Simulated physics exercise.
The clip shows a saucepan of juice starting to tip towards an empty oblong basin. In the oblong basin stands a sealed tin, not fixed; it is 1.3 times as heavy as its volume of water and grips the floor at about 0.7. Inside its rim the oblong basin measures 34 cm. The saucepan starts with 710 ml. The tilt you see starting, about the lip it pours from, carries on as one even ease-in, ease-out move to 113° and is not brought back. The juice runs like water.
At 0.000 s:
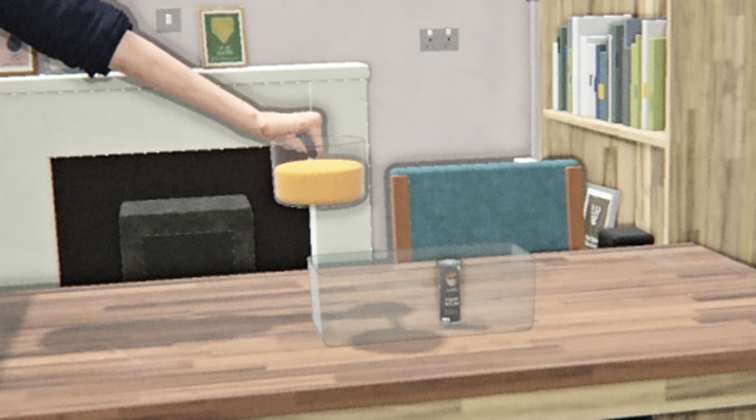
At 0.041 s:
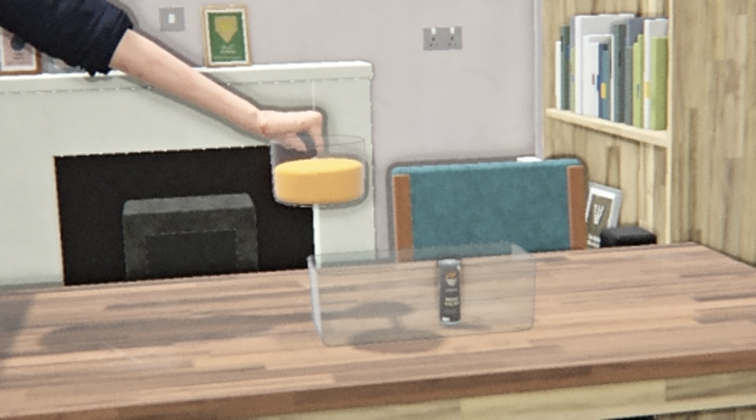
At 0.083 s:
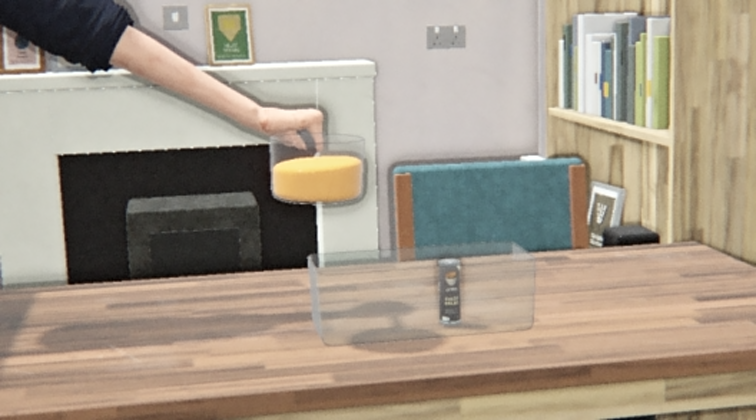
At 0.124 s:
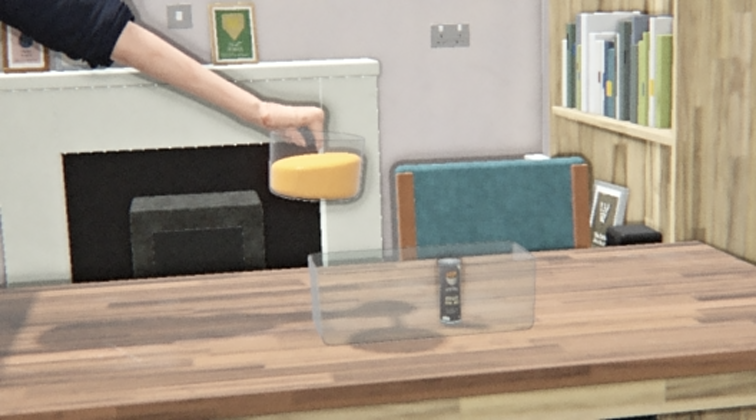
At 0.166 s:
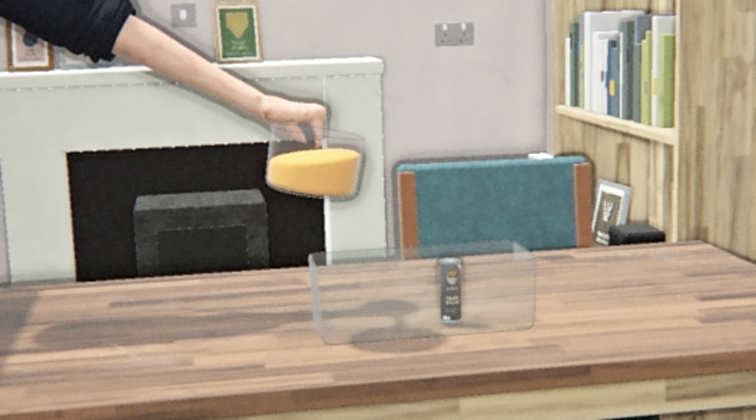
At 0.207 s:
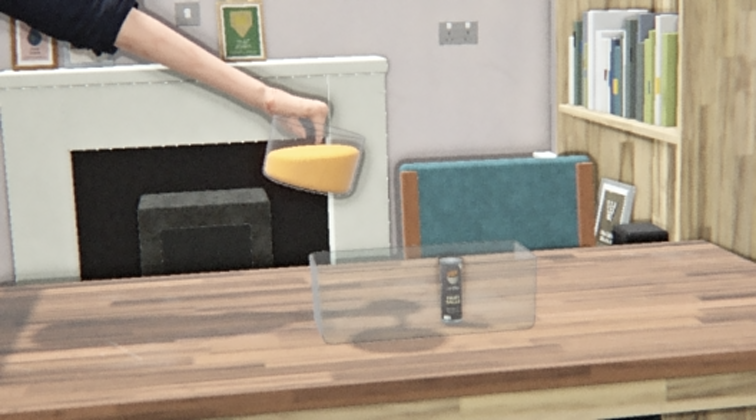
A hand held a clear saucepan of yellow-orange juice above a wooden table, up and to the left of a clear oblong basin with a small dark tin, and slowly tilted it slightly.
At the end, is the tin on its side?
It remains upright.
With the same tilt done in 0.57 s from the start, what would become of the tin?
The tin keeps standing.
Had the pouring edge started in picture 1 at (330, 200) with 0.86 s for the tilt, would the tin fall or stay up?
Then it stays up.
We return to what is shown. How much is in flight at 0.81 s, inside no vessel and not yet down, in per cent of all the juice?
Near 42 in a hundred.
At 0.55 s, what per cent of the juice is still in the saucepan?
About 76 per cent.
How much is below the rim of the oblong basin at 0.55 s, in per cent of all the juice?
Some 0 per cent.
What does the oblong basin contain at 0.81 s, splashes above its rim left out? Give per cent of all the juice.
Near 46 in a hundred.
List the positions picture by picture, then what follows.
Tilt 0°; pouring edge (364, 140); surface from (275, 169) to (362, 164); the oblong basin's rim runs from (313, 267) to (524, 252); the tin's top is at (449, 265), in the first picture.
Tilt 1°; pouring edge (364, 140); surface from (275, 169) to (362, 163), in the second picture.
Tilt 3°; pouring edge (363, 139); surface from (273, 167) to (361, 160), in the third picture.
Tilt 6°; pouring edge (363, 139); surface from (272, 165) to (360, 157), in the fourth picture.
Tilt 10°; pouring edge (364, 139); surface from (270, 161) to (359, 153), in the fifth picture.
Tilt 15°; pouring edge (364, 138); surface from (267, 155) to (359, 149), in the sixth picture.
After 0.55 s the tilt is 81° and 76 per cent is still to pour; the tin stands where it began.
After 0.81 s the tilt is 112° and 11 per cent is still to pour; the tin stands where it began.
After 1.07 s the tilt is 113° and 0 per cent is still to pour; the tin stands where it began.
After 1.36 s the tilt is 113° and 0 per cent is still to pour; the tin stands where it began.
In the end the tin stands where it began.
